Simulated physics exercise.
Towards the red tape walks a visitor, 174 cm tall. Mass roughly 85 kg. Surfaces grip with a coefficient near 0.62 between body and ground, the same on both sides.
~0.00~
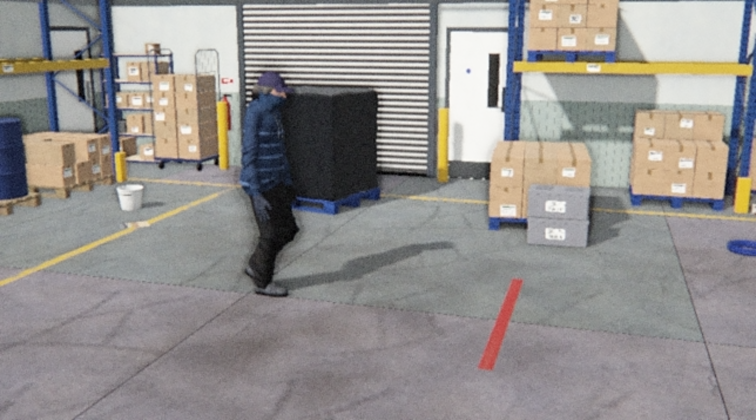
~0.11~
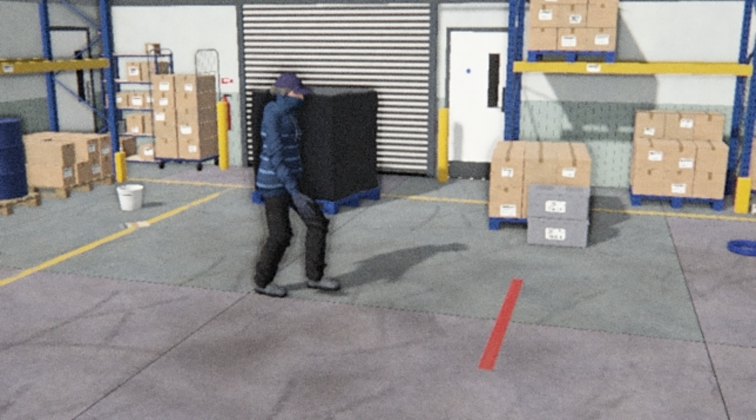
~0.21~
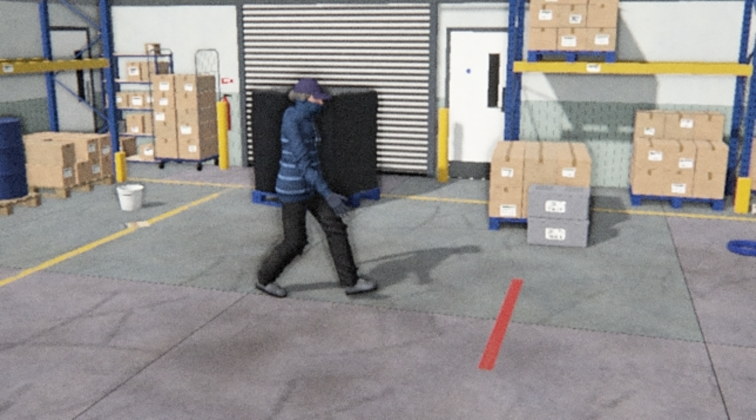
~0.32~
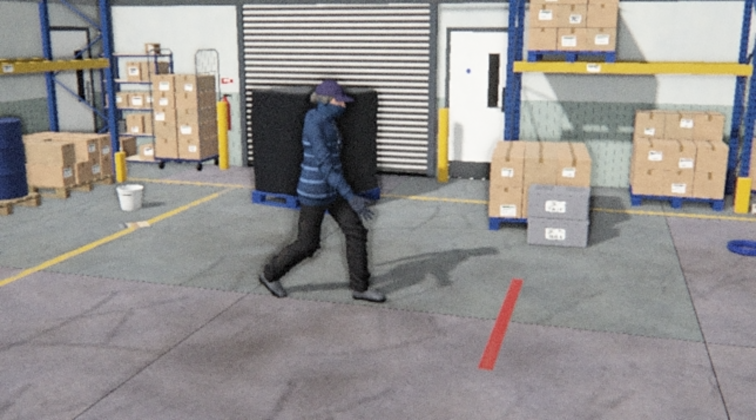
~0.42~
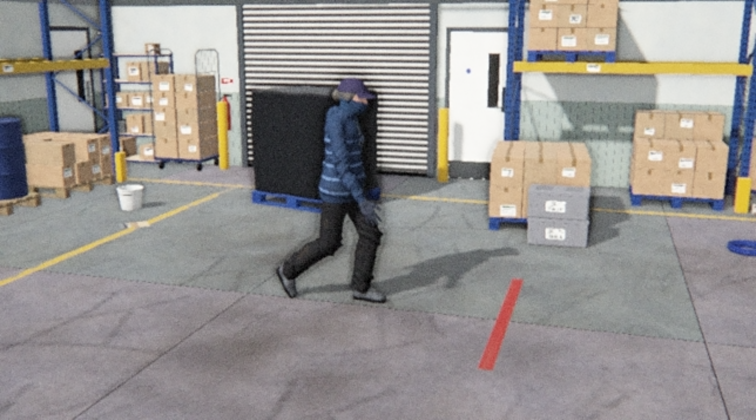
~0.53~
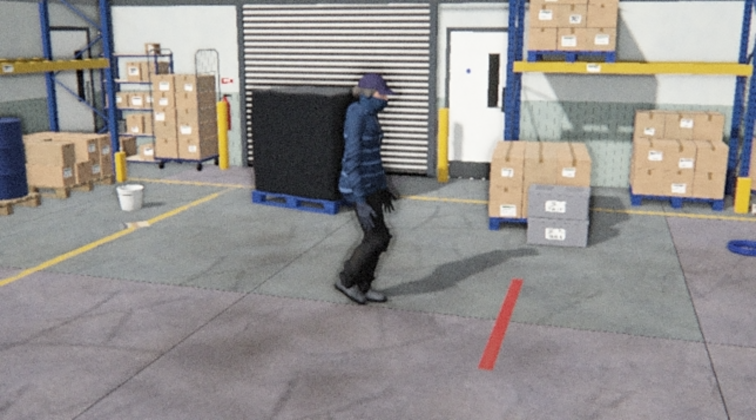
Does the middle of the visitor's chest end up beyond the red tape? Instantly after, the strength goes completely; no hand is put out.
Yes.
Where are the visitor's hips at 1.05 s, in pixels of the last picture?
In pixels of the last picture, somewhere around (444, 266).
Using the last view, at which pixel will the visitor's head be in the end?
Somewhere around (567, 337) in the last picture.
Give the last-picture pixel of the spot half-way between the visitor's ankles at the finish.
I'd say somewhere around (495, 307).
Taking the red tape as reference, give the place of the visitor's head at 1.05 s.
Around 25 cm shy of the mark.
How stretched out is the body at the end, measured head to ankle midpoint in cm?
The gap works out to some 70 cm.
After 0.80 s the visitor's chest is 71 cm short of the red tape, near (411, 176) in the last picture's view.
After 1.05 s the visitor's chest is 35 cm short of the red tape, near (454, 236) in the last picture's view; the visitor's hips 43 cm short of the red tape.
After 1.35 s the visitor's chest is 5 cm past the red tape, near (503, 322) in the last picture's view; the visitor's hips 22 cm short of the red tape.
Final state at 2.9 s, visitor's hips stop short of the red tape; visitor's head crosses the red tape; visitor's chest crosses the red tape.
